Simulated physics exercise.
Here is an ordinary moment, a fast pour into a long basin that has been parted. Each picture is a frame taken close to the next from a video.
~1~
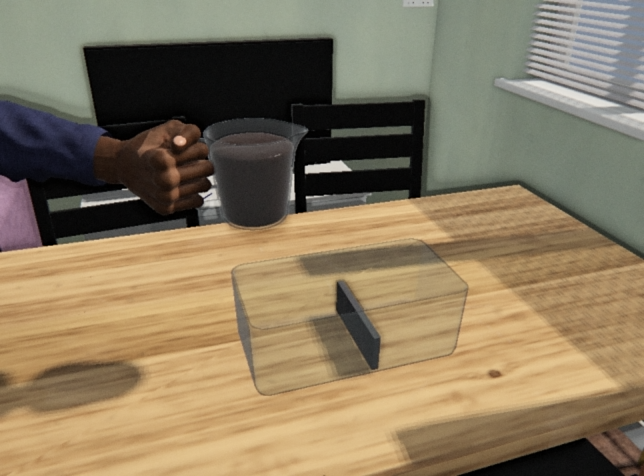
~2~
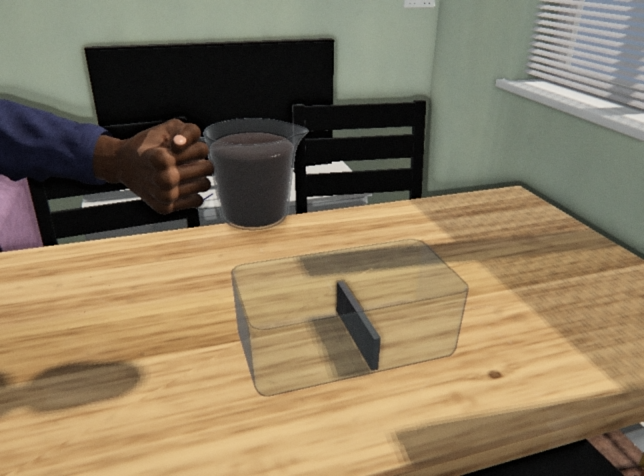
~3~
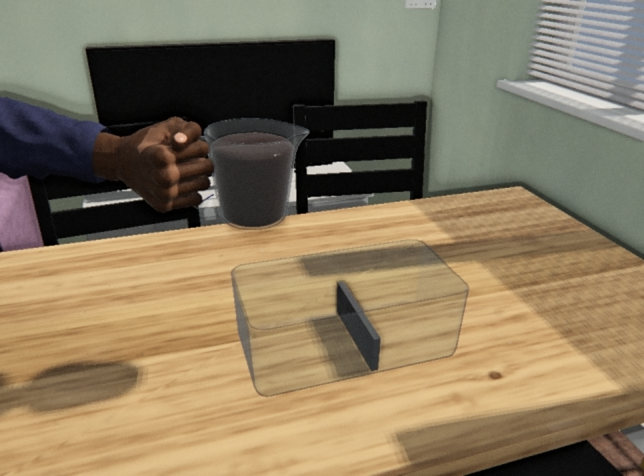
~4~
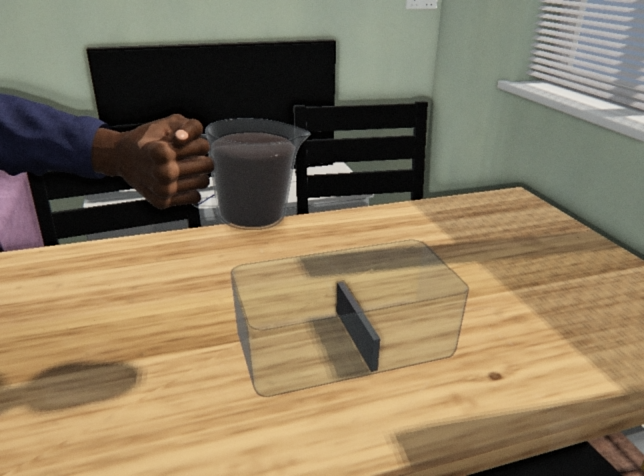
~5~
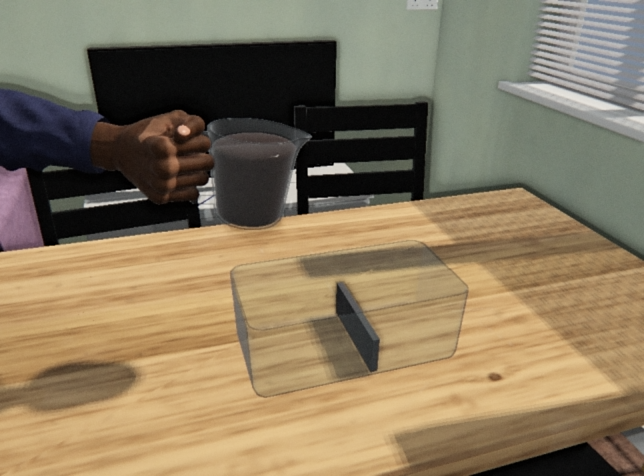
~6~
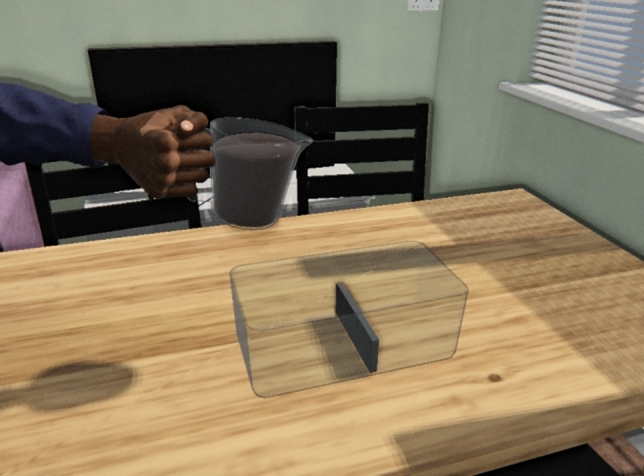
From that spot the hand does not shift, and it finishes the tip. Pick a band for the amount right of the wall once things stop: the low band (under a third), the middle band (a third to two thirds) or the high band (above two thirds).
The middle band.
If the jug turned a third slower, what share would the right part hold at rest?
Near 50 parts in a hundred.
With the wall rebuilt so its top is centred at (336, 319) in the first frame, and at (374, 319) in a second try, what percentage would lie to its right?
90 % and 10 %, roughly.
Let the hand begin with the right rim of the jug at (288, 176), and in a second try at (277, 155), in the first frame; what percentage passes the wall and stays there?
First about 5, then 5 per cent.
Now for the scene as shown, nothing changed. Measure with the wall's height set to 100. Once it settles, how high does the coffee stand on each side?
I'd put the left at about 20 and the right at about 20.
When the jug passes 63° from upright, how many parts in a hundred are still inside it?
Roughly 80 in a hundred.
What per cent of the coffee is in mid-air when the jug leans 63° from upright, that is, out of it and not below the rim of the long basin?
Close to 20 per cent.
A moment on, the jug is tipped part way and 78 per cent is still to pour, 1 is left of the wall and 2 right of it.
Next, the jug is tipped on its side and 27 per cent is still to pour, 15 is left of the wall and 33 right of it.
Then the jug is tipped on its side and 3 per cent is still to pour, 49 is left of the wall and 42 right of it.
Later the jug is tipped on its side and 0 per cent is still to pour, 55 is left of the wall and 43 right of it.
In the end 56 per cent lies left of the wall, 43 right of it and 2 outside.
